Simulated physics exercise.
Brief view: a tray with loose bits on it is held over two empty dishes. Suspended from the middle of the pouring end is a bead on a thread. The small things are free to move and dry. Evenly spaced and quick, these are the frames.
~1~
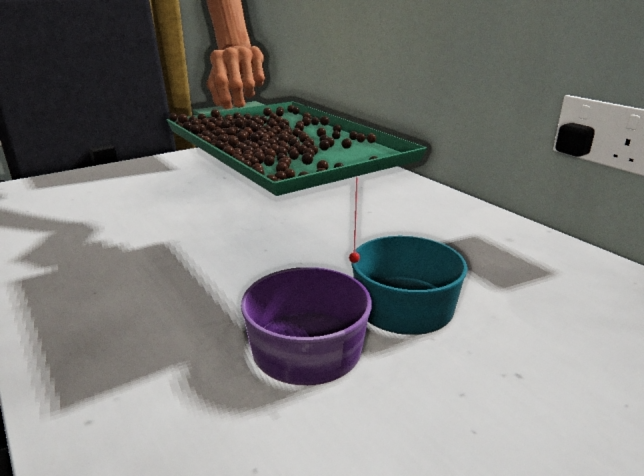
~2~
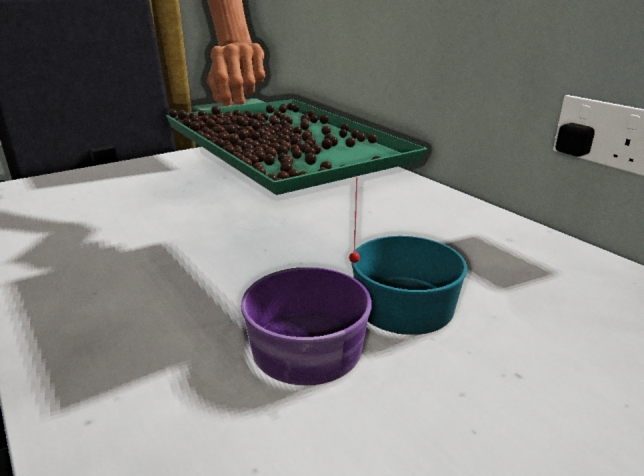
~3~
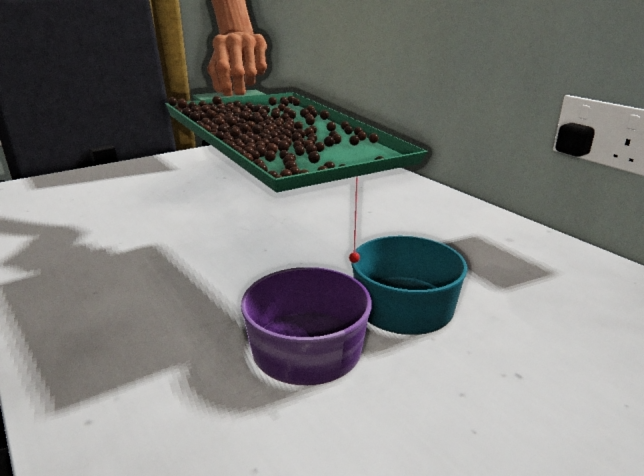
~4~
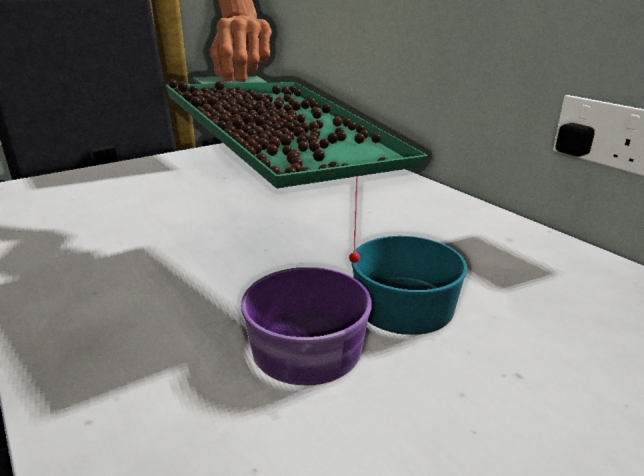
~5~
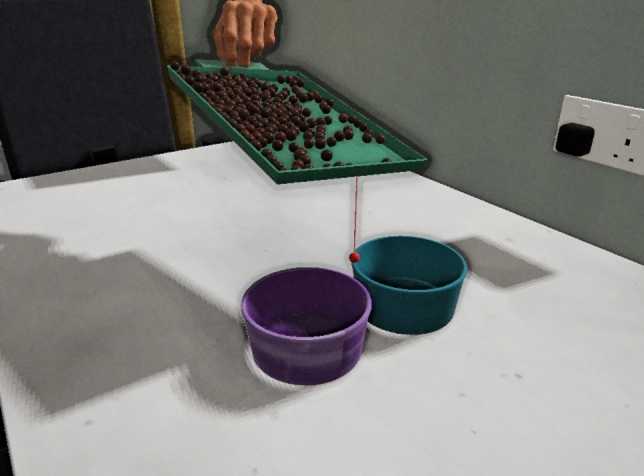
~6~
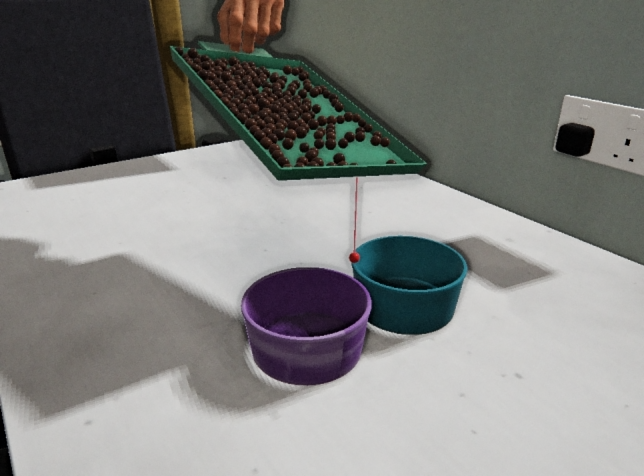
The clip opens on a hand holding a green tray of chocolate balls above a purple dish and a teal dish, with a red bead hanging on a thread. The hand lifts the tray's far end, steepening its slope, and the balls shift gradually down the tray toward its near edge.
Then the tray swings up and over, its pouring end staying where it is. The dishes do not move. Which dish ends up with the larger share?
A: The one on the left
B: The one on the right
B.
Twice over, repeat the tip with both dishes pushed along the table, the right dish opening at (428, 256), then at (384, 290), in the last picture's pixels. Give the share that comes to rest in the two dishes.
You'd get 90 per cent first and 20 per cent second.
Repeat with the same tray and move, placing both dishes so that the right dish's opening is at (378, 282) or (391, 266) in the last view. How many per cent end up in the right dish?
You'd get 20 in a hundred the first time and 60 in a hundred the second.
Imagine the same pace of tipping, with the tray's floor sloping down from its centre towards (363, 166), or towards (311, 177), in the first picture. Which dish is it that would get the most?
First case: The dish at right. Second case: The dish at left.
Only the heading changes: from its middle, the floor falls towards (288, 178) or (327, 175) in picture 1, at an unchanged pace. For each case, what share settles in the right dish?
The first comes to 0 %, while the second comes to 20 %.
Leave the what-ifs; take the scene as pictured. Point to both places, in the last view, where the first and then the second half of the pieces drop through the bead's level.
Around (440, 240), followed by around (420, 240).
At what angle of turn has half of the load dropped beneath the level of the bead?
Around 70°, give or take.
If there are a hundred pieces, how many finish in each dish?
Left dish 0, right dish 80 %.
Just after the last frame, tray tipped steeply; roughly half on the tray; roughly a quarter in the right dish; about a tenth outside both; roughly a quarter in the air.
A moment on, tray tipped past a quarter turn; just a few on the tray; the larger part in the right dish; roughly a quarter outside both; just a few in the air.
Further on, tray tipped past a quarter turn; the larger part in the right dish; roughly a quarter outside both.
When it is over, tray tipped past a quarter turn; not one in the left dish; the larger part in the right dish; roughly a quarter outside both.
